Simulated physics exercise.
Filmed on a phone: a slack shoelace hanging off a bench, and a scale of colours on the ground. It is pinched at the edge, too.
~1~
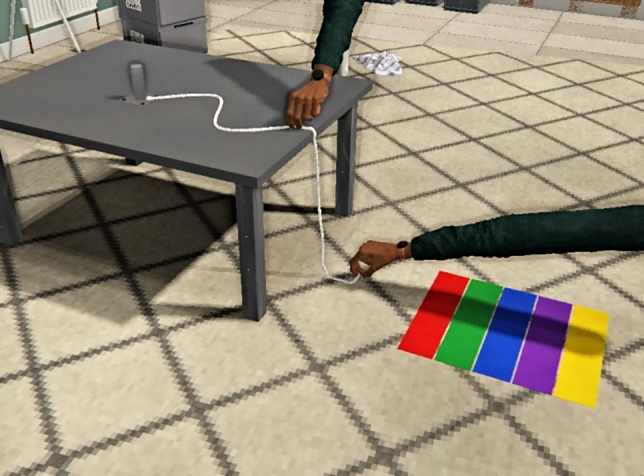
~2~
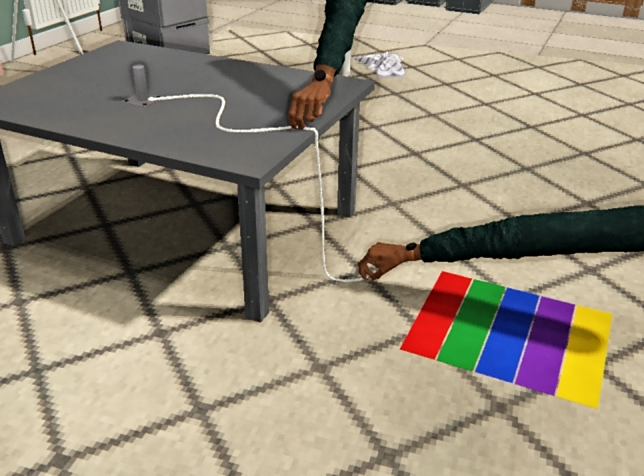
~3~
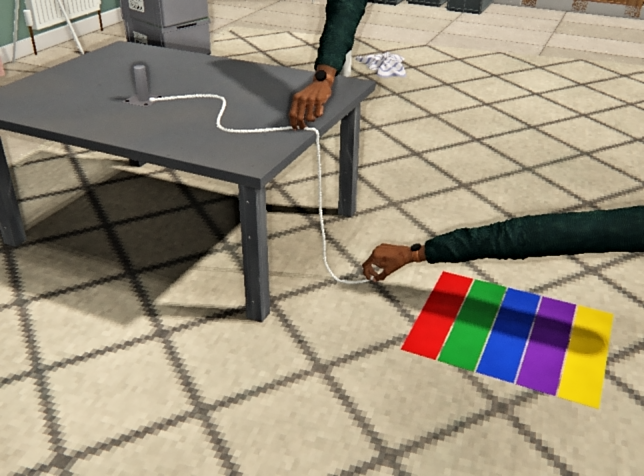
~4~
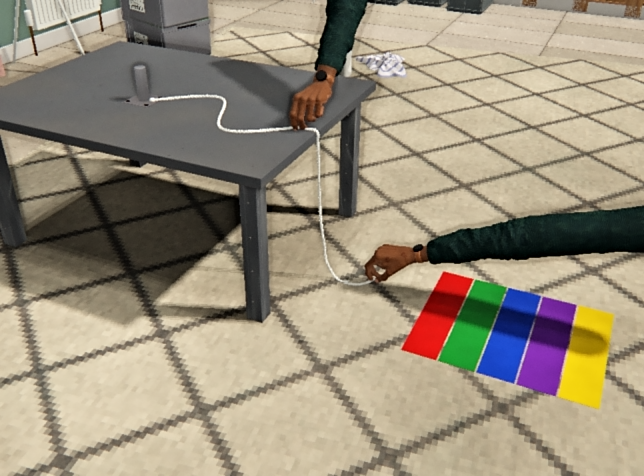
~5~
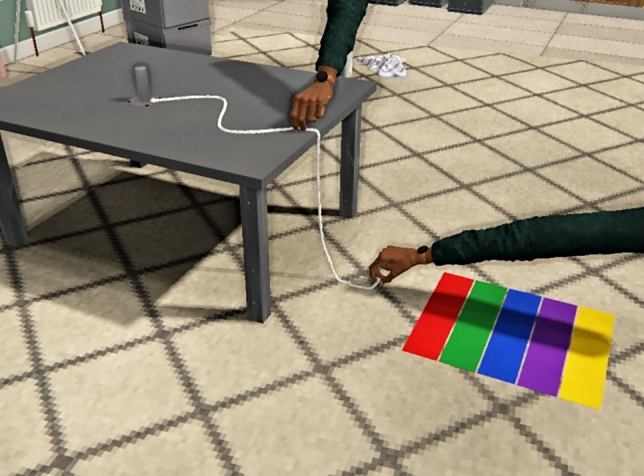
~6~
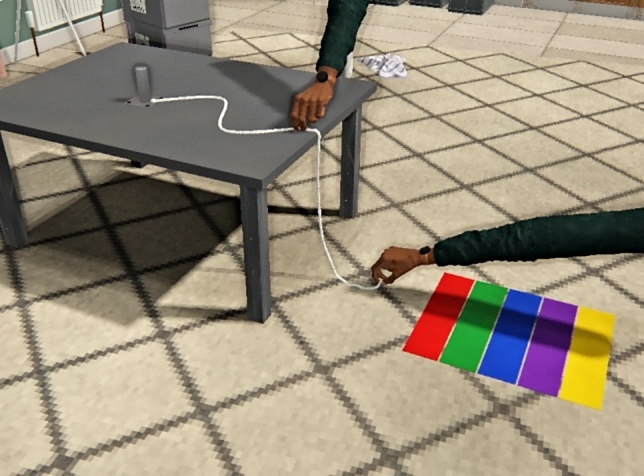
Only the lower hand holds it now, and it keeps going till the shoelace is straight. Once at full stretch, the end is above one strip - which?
The end stops over the purple strip.
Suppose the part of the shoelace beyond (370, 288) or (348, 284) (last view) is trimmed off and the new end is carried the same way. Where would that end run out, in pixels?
One per try, the spots are (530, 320) and (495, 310).
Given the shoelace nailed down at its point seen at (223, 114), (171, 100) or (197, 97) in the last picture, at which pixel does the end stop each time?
First try near (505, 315), second near (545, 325), third near (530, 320).
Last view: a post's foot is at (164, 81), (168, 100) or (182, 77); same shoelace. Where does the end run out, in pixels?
(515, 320), (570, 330) and (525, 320).
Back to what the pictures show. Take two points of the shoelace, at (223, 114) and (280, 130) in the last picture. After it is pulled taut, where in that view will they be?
First: (252, 121). Second: (339, 155).
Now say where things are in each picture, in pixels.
End (359, 275); red (423, 338); green (459, 349); blue (497, 360); purple (537, 371); yellow (578, 383), in the first frame.
End (368, 277); shoelace through (183, 97) (222, 109) (241, 131) (316, 134) (322, 205) (324, 264), in the second frame.
End (372, 278), in the third frame.
End (374, 279); shoelace through (184, 97) (223, 110) (242, 132) (317, 135) (320, 205) (328, 265), in the fourth frame.
End (379, 280), in the fifth frame.
End (381, 281); shoelace through (185, 98) (224, 111) (243, 133) (318, 136) (319, 206) (332, 265), in the sixth frame.
Soon after, end near (492, 311); over green.
After that, end near (529, 321); over blue.
At the stop, end near (550, 326); over purple. It gets as far as the purple strip.
